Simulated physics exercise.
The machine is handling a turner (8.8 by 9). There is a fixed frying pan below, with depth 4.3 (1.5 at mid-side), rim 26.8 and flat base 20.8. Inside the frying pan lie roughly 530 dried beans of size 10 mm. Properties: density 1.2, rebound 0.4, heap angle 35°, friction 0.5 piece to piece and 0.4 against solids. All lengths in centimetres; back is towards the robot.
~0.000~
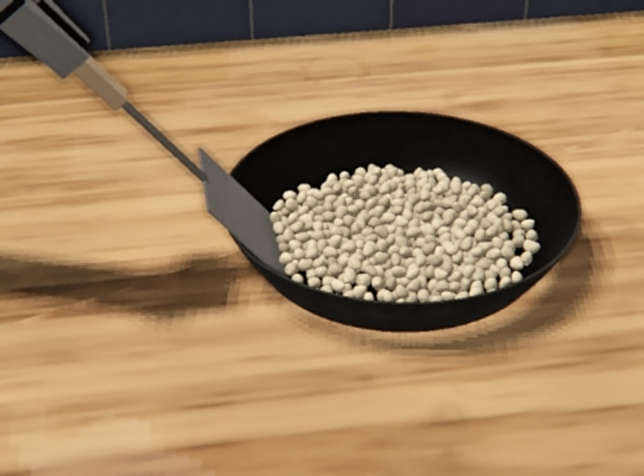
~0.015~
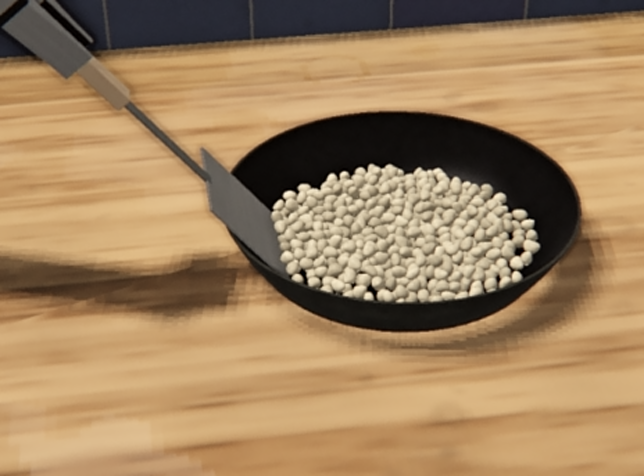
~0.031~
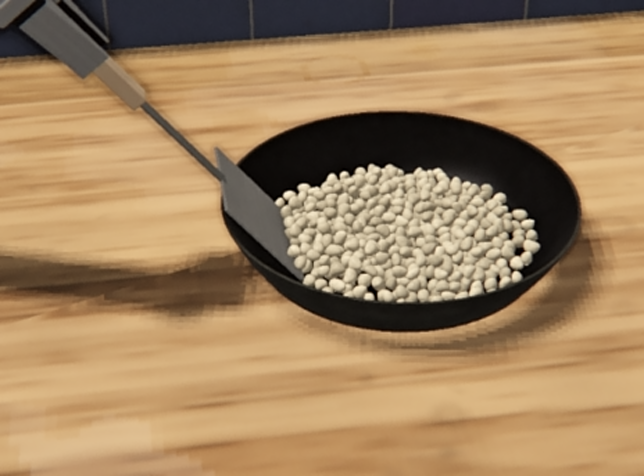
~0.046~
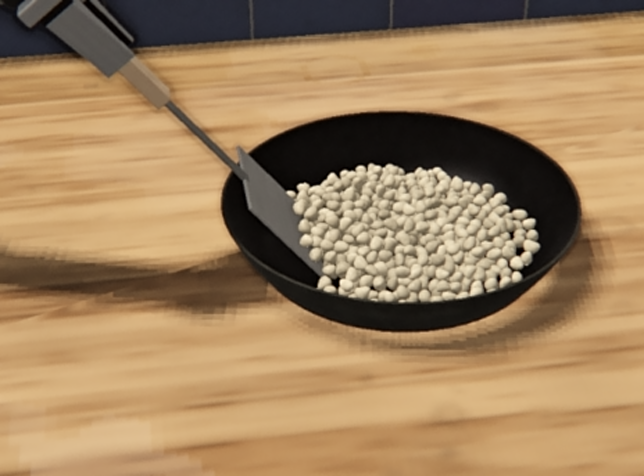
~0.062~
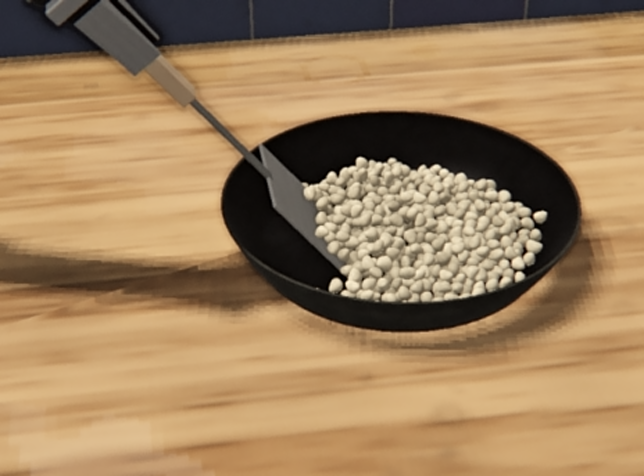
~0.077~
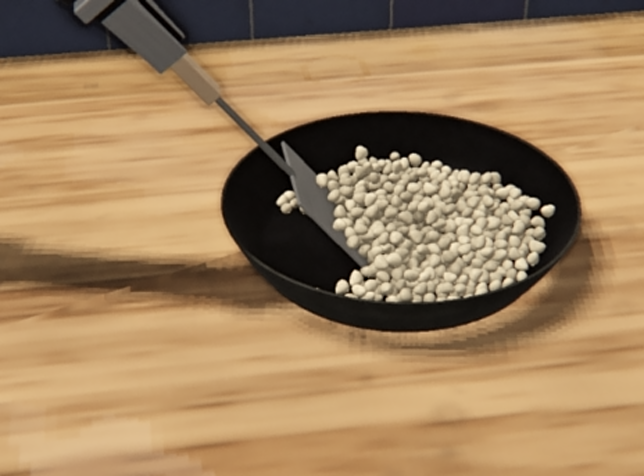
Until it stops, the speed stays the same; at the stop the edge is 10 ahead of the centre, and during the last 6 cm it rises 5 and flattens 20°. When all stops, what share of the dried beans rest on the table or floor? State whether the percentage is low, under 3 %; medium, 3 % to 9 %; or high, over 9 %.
The percentage is high.
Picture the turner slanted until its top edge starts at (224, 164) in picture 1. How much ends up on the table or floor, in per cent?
Around 20 percent ends up on the table or floor.
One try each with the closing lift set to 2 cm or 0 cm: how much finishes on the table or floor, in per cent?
I'd say close to 30 percent for the first and close to 20 percent for the second.
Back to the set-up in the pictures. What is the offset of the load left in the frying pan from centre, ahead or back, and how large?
Ahead of centre, near 5.0 centimetres.
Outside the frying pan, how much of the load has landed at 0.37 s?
I'd put it at around 10 per cent.
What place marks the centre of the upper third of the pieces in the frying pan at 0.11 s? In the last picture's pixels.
At about (433, 211).
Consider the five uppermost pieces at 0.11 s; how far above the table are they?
Around 6 cm above the table.
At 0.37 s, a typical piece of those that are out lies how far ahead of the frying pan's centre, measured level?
It comes to near 28 cm ahead of the middle.
After 0.11 s, sloping 52°, highest piece 7 above the table; 534 in the frying pan.
After 0.15 s, sloping 46°, highest piece 7 above the table; 534 in the frying pan.
After 0.37 s, sloping 32°, highest piece 11 above the table; 413 in the frying pan, 66 on the table or floor, 55 on the blade or in flight.
After 1.42 s, sloping 32°, highest piece 4 above the table; 413 in the frying pan, 121 on the table or floor.
In the end, 413 in the frying pan, 121 on the table or floor. That is 23 % on the table or floor.
